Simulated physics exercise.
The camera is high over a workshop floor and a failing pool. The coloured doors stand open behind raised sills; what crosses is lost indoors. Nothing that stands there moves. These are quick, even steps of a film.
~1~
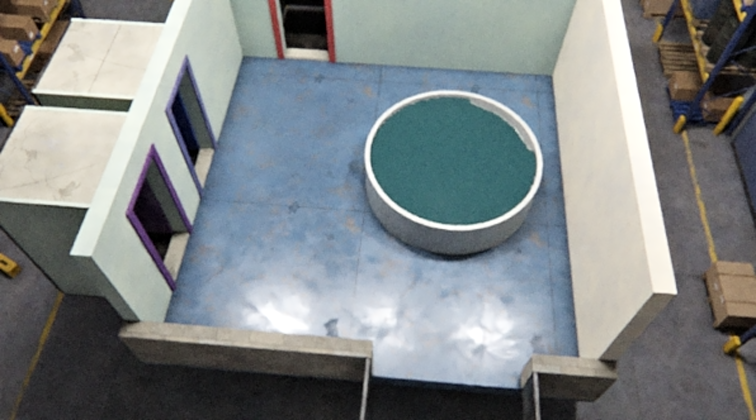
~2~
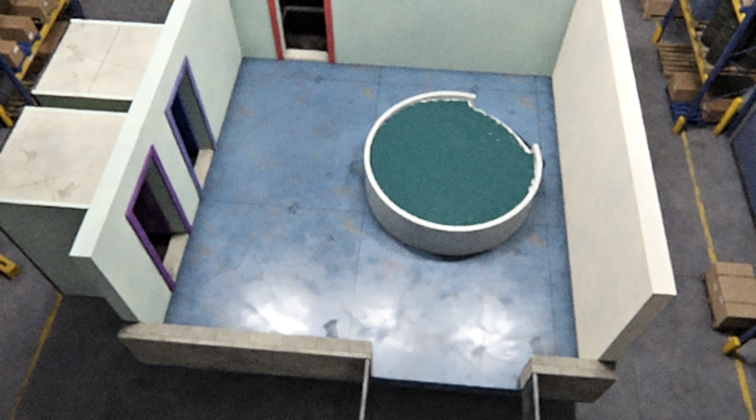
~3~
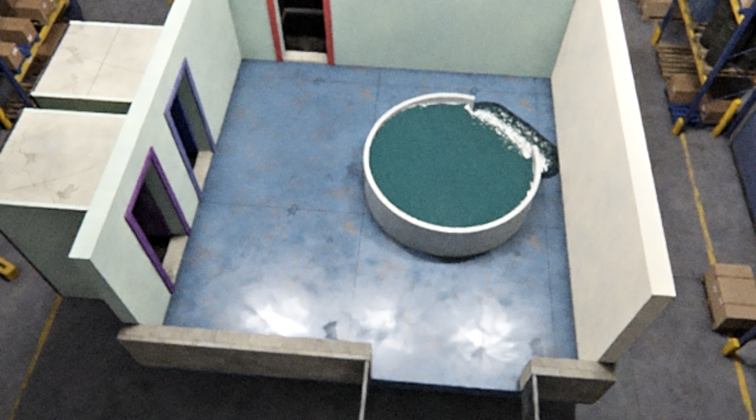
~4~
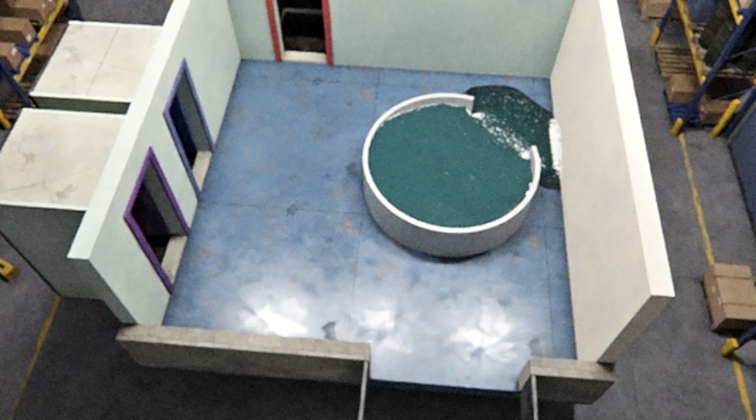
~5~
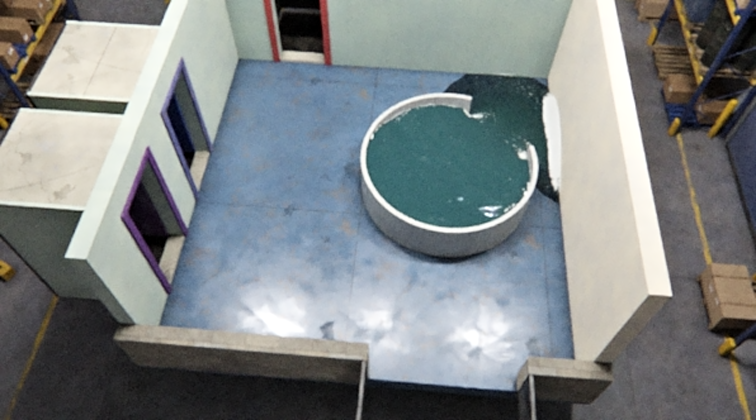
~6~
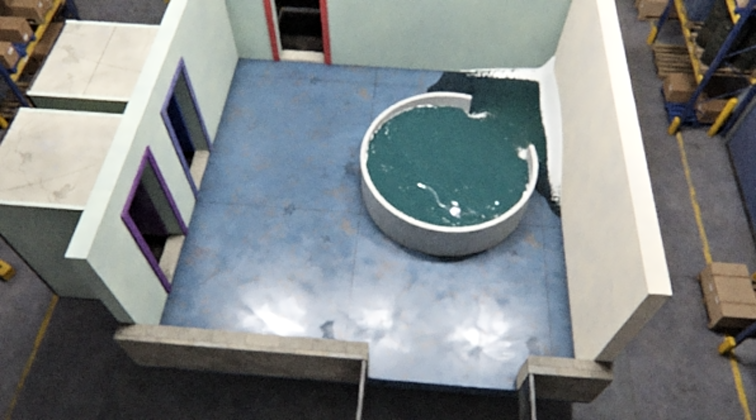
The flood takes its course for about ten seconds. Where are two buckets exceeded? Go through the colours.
One by one: The red door takes more than that; the blue door takes more than that; the purple door stays under that.
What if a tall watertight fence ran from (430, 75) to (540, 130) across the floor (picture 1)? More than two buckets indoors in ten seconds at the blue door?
My reading: The blue one holds.
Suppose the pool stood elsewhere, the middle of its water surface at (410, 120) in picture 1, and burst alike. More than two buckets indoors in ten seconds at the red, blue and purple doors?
Then: The red door lets less in; the blue door holds; the purple door holds.
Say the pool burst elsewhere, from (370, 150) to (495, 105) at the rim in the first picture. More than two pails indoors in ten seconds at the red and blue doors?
The red one takes more, the blue one is over.
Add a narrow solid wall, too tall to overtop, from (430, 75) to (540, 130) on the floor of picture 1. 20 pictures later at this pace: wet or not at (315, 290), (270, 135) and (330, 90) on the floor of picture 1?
In turn: No water, under water, awash.
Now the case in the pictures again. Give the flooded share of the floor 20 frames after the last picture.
Some 60 per cent.
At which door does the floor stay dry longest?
Last comes the purple one.
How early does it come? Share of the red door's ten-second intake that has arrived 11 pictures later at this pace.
I make it 0 per cent.
A moment on, water covers 15 % of the floor; the red door not reached, the blue door not reached, the purple door not reached.
Next, water covers 30 % of the floor; the red door not reached, the blue door not reached, the purple door not reached.
Then, water covers 60 % of the floor; the red door wet at the sill, nothing in, the blue door under two buckets in, the purple door not reached.
Later, water covers 90 % of the floor; the red door under two buckets in, the blue door over two buckets in, the purple door wet at the sill, nothing in.
In the end, water covers 100 % of the floor; the red door over two buckets in, the blue door far over two buckets in, the purple door under two buckets in.
